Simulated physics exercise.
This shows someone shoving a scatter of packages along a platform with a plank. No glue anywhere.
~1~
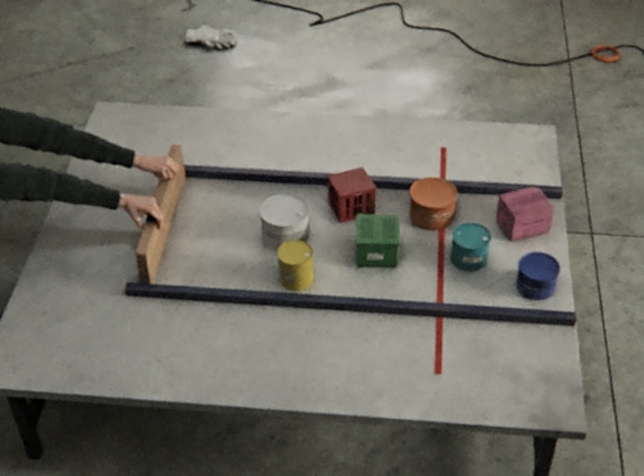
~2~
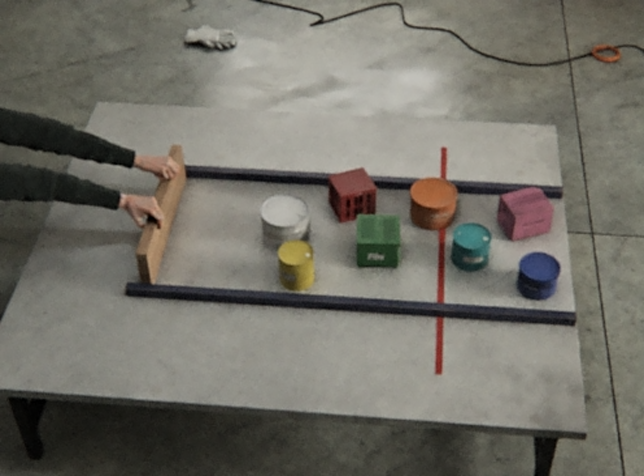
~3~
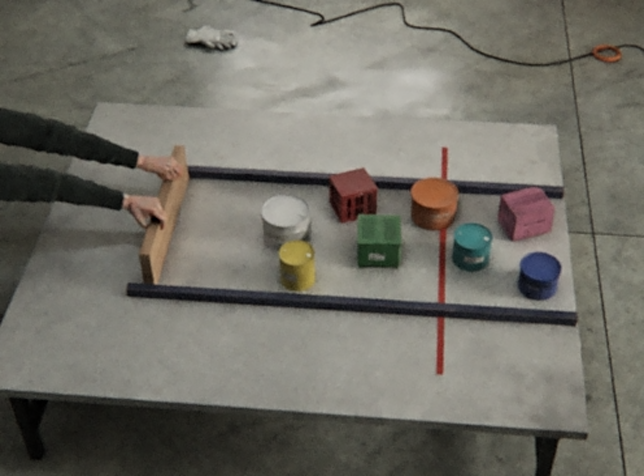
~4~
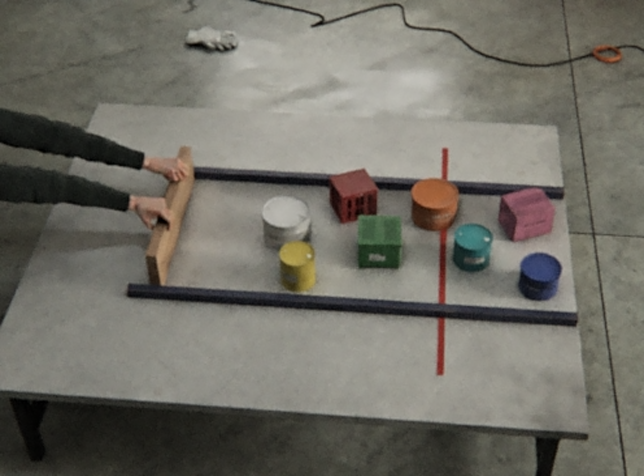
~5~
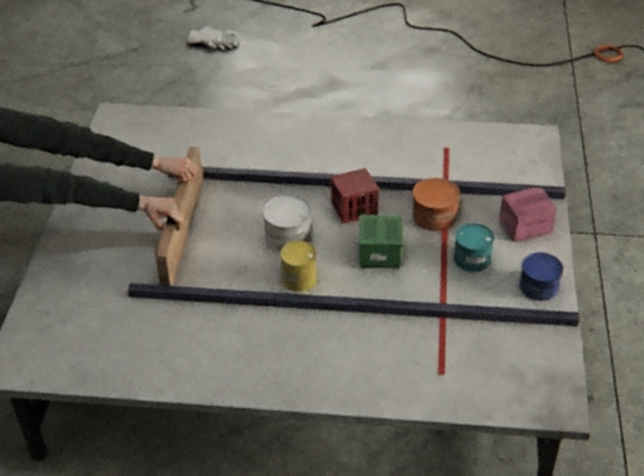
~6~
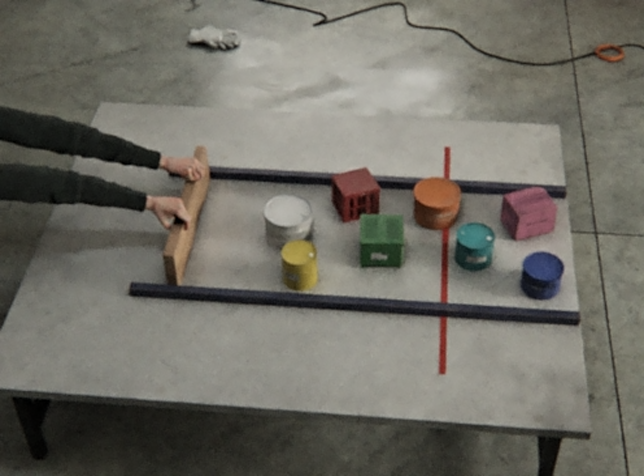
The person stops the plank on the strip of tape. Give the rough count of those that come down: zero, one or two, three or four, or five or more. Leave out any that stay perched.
The number that fall off is zero.
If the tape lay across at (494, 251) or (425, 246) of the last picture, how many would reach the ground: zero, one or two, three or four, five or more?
In that order: 1 or 2; no fall at all.
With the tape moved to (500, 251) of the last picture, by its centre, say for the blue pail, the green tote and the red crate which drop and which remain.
The blue pail tumbles off; the green tote remains up; the red crate stays on.
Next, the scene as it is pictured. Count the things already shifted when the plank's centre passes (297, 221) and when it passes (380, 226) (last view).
The counts are 2 and 5.
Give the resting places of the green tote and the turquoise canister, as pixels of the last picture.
The green tote at (494, 263), the turquoise canister at (514, 240).
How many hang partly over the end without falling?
The number is 1.
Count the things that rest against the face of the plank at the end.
That makes 3.
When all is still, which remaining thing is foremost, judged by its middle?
That is the pink parcel.
Early on, none off yet; blue pail at rest near (542, 276); pink parcel at rest near (528, 213); turquoise canister at rest near (475, 247).
A while later, none off yet; blue pail at rest near (542, 276); pink parcel at rest near (528, 213); turquoise canister moving near (477, 246).
Finally, the number that fall off is zero.
